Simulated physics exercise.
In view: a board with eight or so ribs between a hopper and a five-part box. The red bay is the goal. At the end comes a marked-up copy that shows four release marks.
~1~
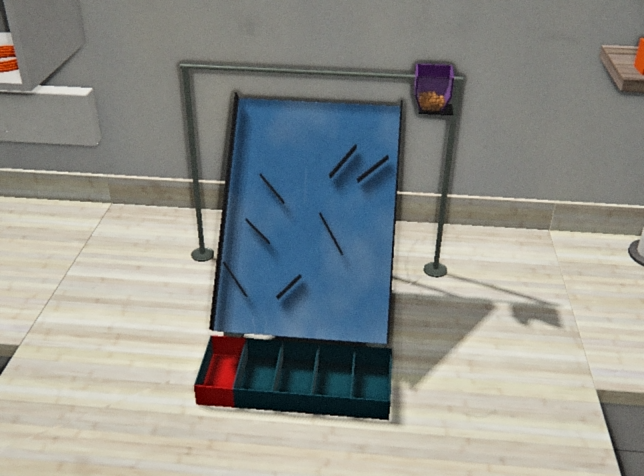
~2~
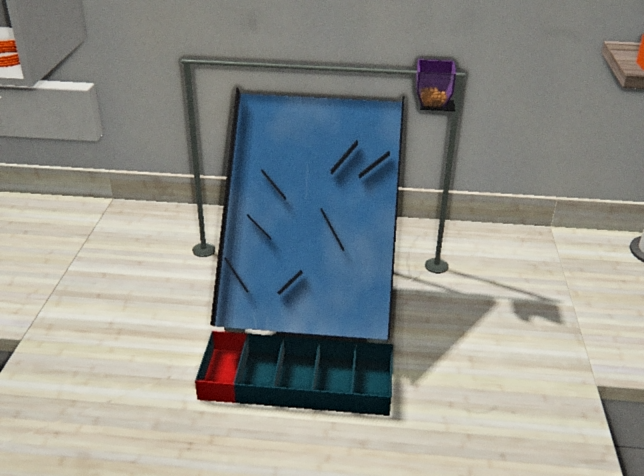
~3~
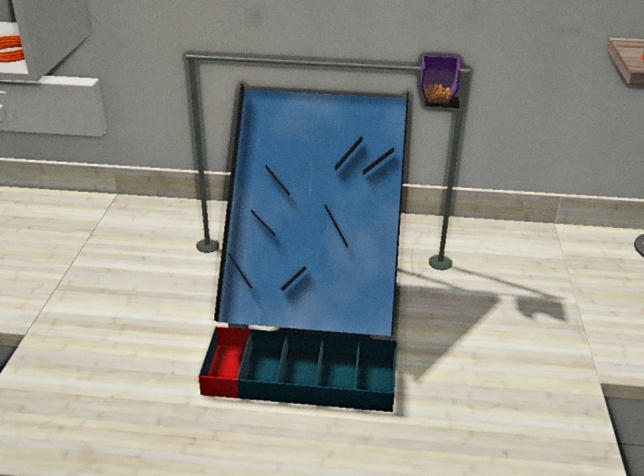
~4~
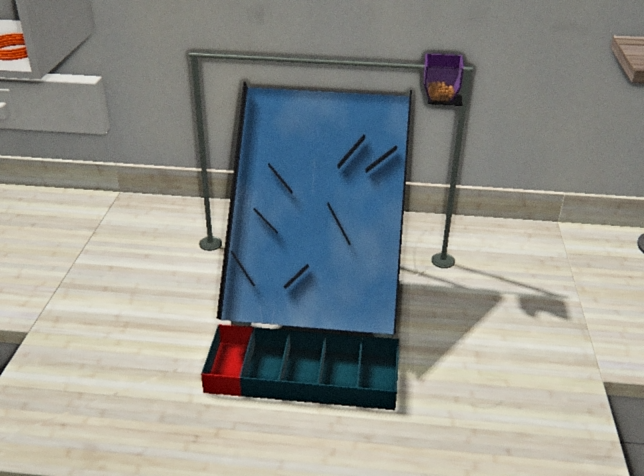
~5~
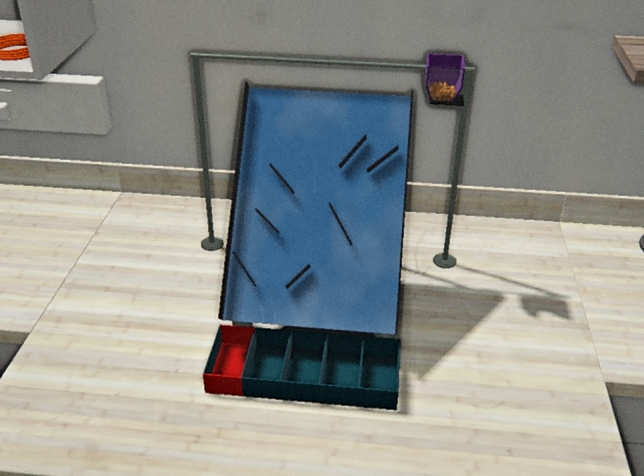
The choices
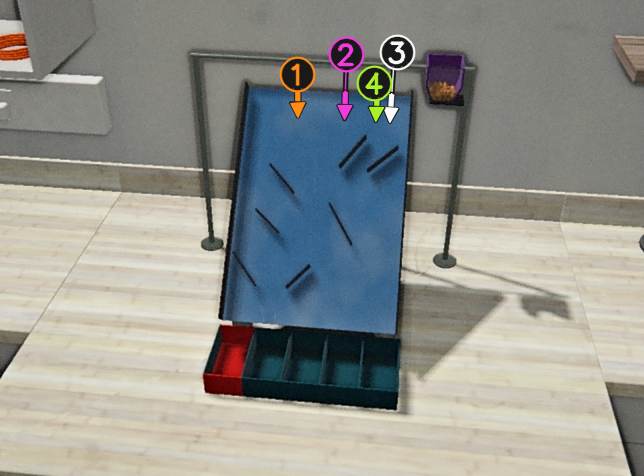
A tilted blue board with dark ribs stood over a five-part box with a red left bay, a purple hopper of chickpeas at upper right; only the view shifted slightly, and nothing else moved.
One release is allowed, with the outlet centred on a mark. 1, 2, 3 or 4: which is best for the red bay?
Go for 2.
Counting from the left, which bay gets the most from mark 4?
The fifth.
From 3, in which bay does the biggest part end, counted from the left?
The fifth from the left.
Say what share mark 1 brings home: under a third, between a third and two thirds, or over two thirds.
Mark 1 gives under a third.
On the marked copy, mark 1 meets the board at (297, 112); mark 2 meets the board at (344, 114); mark 3 meets the board at (390, 117); mark 4 meets the board at (376, 116).
With 1, a small part in the red bay, most in other bays.
With 2, about half in the red bay, about half in other bays.
With 3, a small part in the red bay, nearly all in other bays.
With 4, about a quarter in the red bay, most in other bays.
